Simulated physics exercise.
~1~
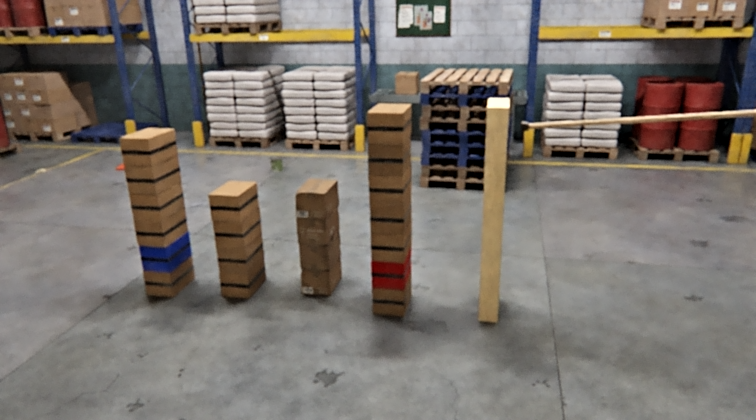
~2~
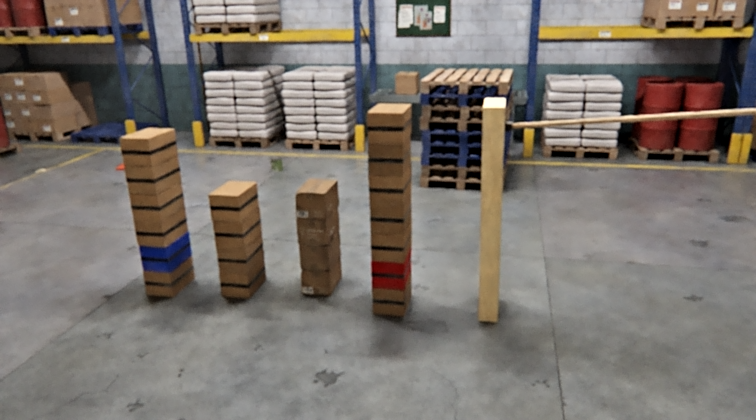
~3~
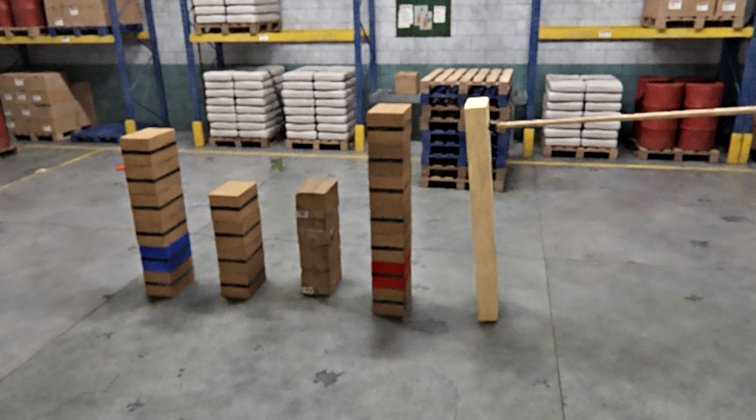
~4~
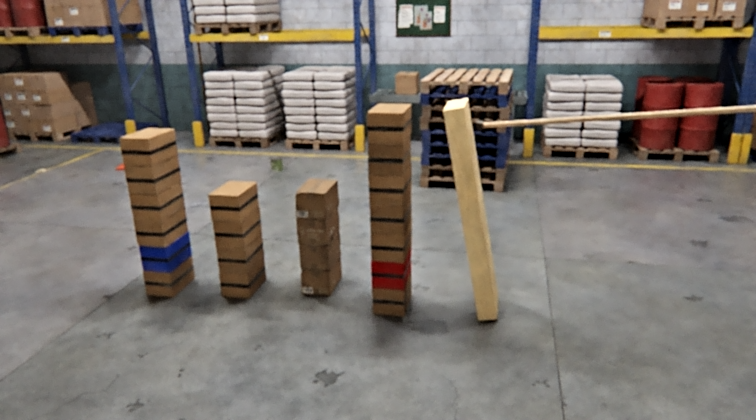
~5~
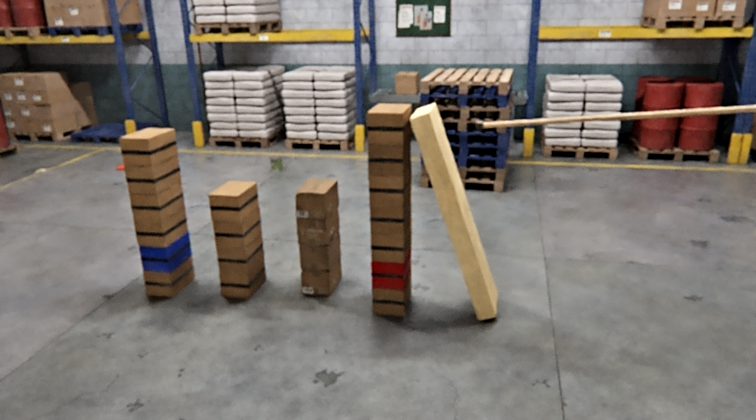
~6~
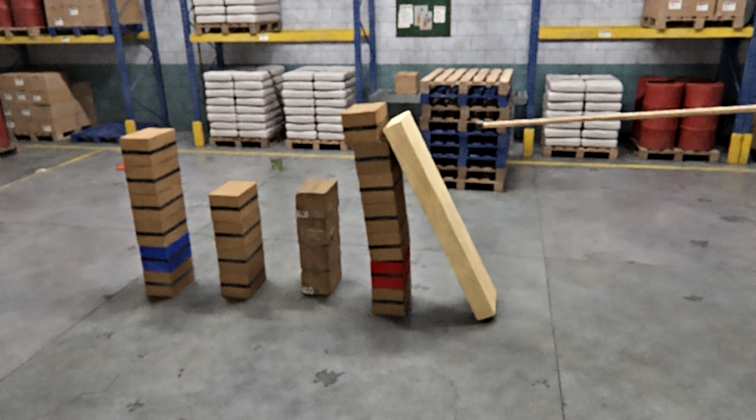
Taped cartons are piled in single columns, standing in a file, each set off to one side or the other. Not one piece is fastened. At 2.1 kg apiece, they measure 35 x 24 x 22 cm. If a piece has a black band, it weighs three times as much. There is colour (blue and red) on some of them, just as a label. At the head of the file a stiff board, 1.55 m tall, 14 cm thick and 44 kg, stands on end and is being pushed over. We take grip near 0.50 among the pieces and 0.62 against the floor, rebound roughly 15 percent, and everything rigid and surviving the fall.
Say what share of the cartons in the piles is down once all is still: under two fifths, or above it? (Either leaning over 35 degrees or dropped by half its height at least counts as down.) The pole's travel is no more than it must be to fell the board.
The share down is above two fifths.
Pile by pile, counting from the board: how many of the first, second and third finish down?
Counts: First 6; second 3; third 4.
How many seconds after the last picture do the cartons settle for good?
3.5 s, roughly.
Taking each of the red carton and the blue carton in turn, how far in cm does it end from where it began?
Well, the red finishes about 30 cm from where it began, while the blue finishes about 50 cm from its start.
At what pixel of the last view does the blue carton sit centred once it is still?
Somewhere around pixel (117, 270).
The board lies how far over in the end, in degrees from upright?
85°, roughly.
Then, 0.47 s later than the last frame, board 45° from upright; 5 of the 21 cartons down; red carton tilted 3°.
Then, 0.89 s later than the last frame, board 66° from upright; 8 of the 21 cartons down; red carton tilted 64°, 12 cm lower.
Then, 1.45 s later than the last frame, board 88° from upright; 13 of the 21 cartons down; red carton on its side; blue carton tilted 27°.
Then, 1.89 s later than the last frame, board 86° from upright; 19 of the 21 cartons down; red carton on its side; blue carton on its side.
When it is over, board 84° from upright; 19 of the 21 cartons down; blue carton on its side; red carton on its side. That is 90 per cent. In pixels of the last frame, middles, blue carton near (117, 270), red carton near (364, 287).
